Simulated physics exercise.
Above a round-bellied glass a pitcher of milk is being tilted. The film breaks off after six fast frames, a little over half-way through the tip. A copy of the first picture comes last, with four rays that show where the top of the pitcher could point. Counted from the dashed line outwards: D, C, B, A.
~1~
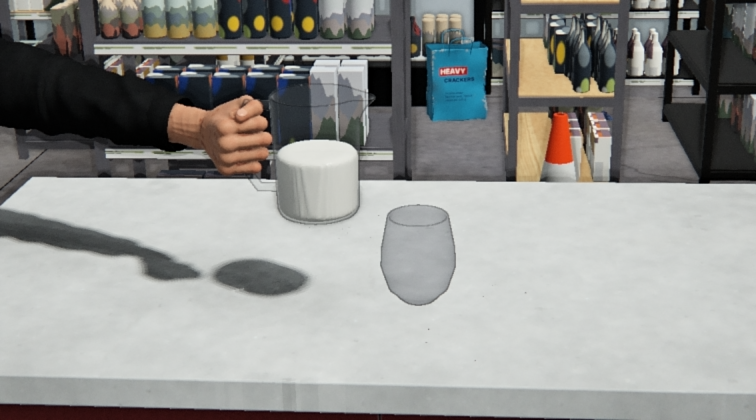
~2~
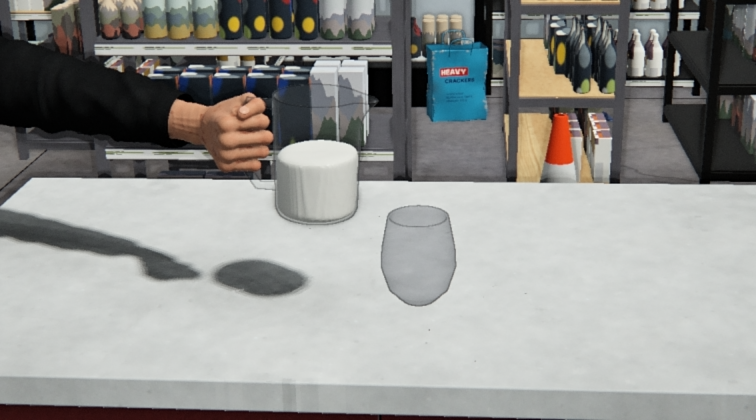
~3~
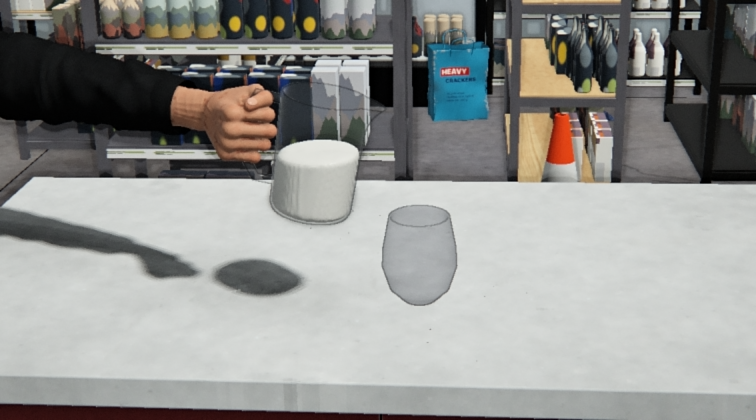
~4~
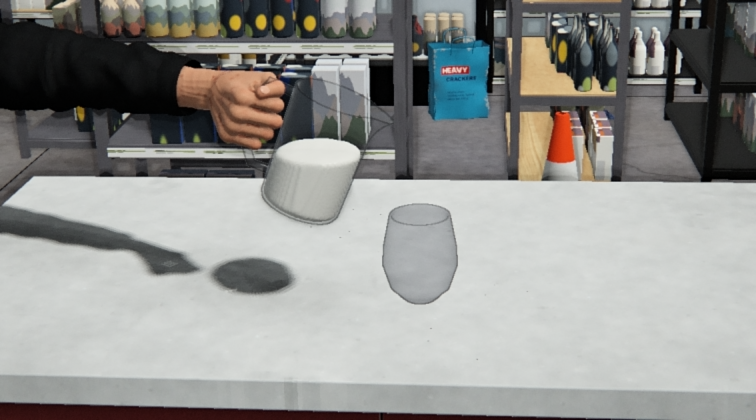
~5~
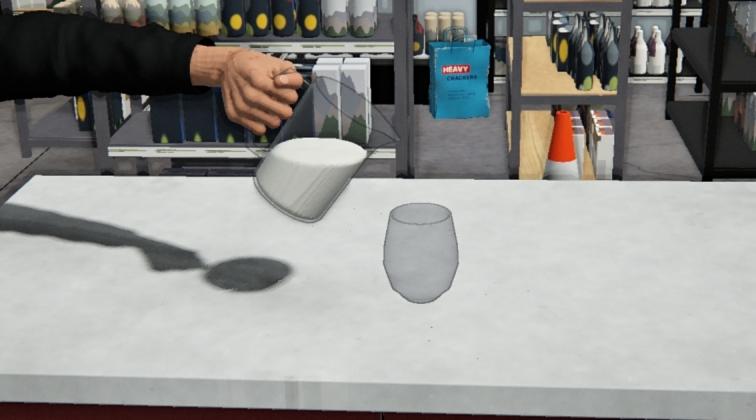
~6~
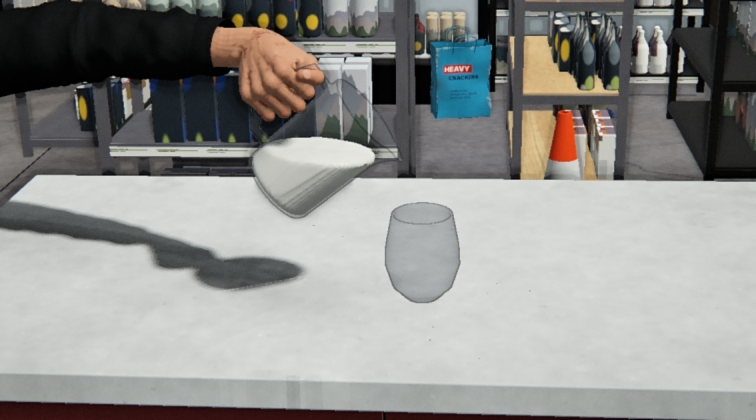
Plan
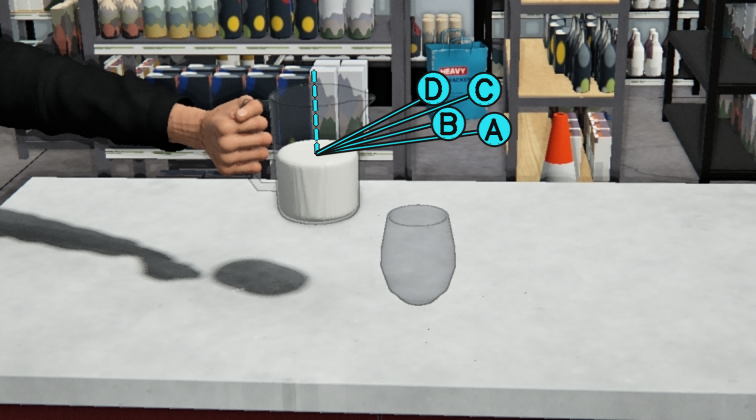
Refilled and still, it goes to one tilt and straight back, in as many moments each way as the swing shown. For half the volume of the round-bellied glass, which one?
Use tilt B.
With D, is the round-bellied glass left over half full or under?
Under.
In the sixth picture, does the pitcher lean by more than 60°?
No.
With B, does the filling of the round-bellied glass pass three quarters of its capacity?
No, less.
On the marked copy, A at (478, 132); B at (430, 125); C at (468, 96); D at (420, 99).
For tilt A, the round-bellied glass ends with about 65 % of what it can hold.
For tilt B, the round-bellied glass ends with about 49 % of what it can hold.
For tilt C, the round-bellied glass ends with about 32 % of what it can hold.
For tilt D, the round-bellied glass ends with about 16 % of what it can hold.
